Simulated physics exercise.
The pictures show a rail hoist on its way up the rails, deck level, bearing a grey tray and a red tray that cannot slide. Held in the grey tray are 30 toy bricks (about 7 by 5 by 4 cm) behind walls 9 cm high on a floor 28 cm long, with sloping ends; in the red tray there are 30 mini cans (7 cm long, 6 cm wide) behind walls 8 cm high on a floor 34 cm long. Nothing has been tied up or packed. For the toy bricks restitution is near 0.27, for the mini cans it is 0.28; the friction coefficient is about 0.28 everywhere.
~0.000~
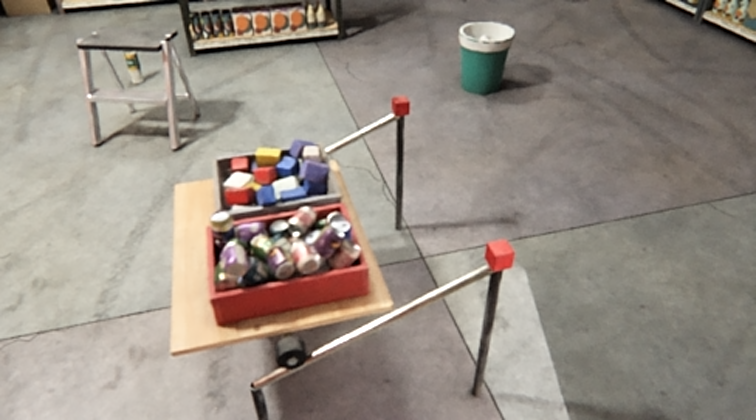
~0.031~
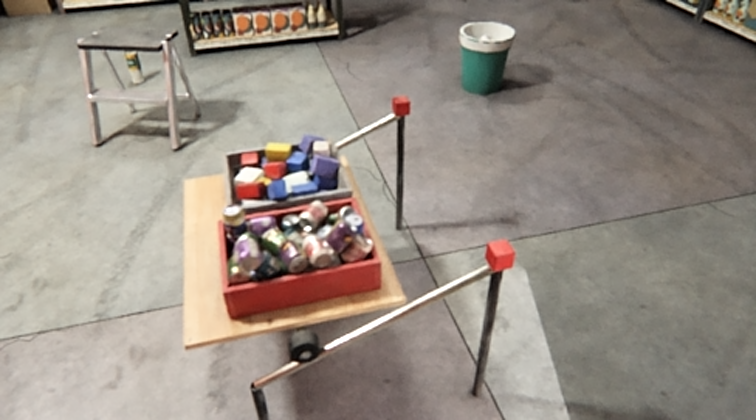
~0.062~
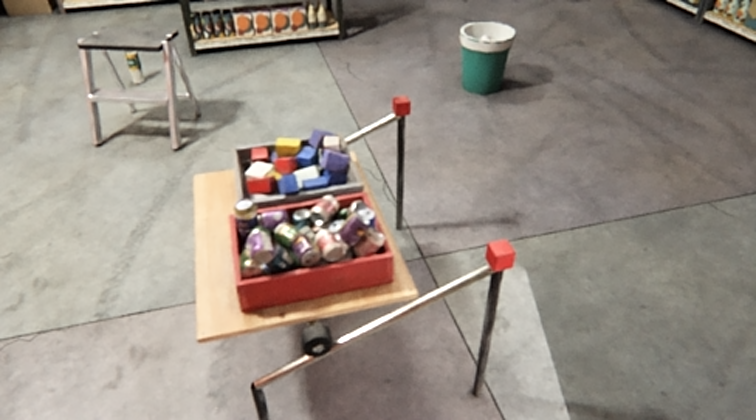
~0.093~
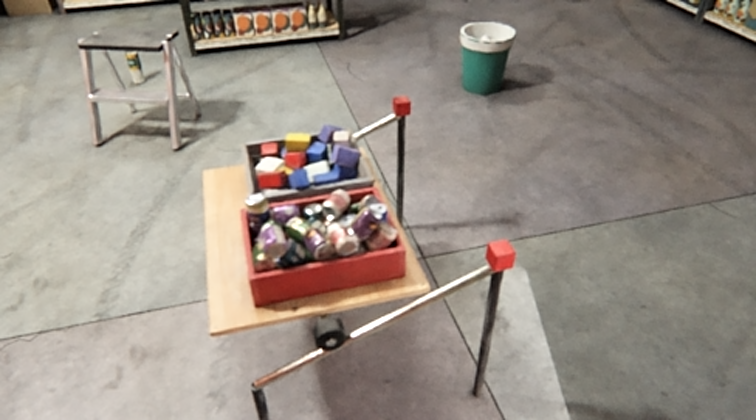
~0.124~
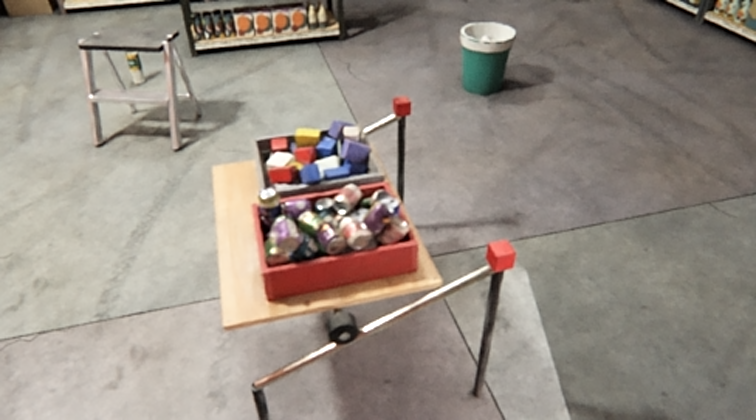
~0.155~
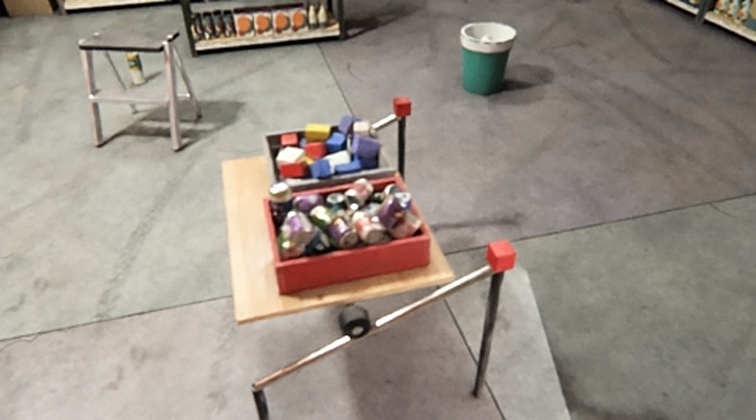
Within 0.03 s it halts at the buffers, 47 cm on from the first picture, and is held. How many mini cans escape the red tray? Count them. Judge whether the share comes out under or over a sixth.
Below a sixth.
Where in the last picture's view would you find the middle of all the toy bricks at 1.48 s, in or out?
Their middle is at about (426, 117).
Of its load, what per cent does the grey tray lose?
Grey tray: 0% lost.
After 0.43 s, braking begins.
After 0.55 s, grey tray 30 in, 0 out and red tray 30 in, 0 out.
After 0.71 s, grey tray 30 in, 0 out and red tray 28 in, 2 out.
After 0.93 s, grey tray 30 in, 0 out and red tray 28 in, 2 out.
When it is over (at 1.48 s), grey tray 30 in, 0 out and red tray 28 in, 2 out. Asked share, 2 of 30, 7 per cent.
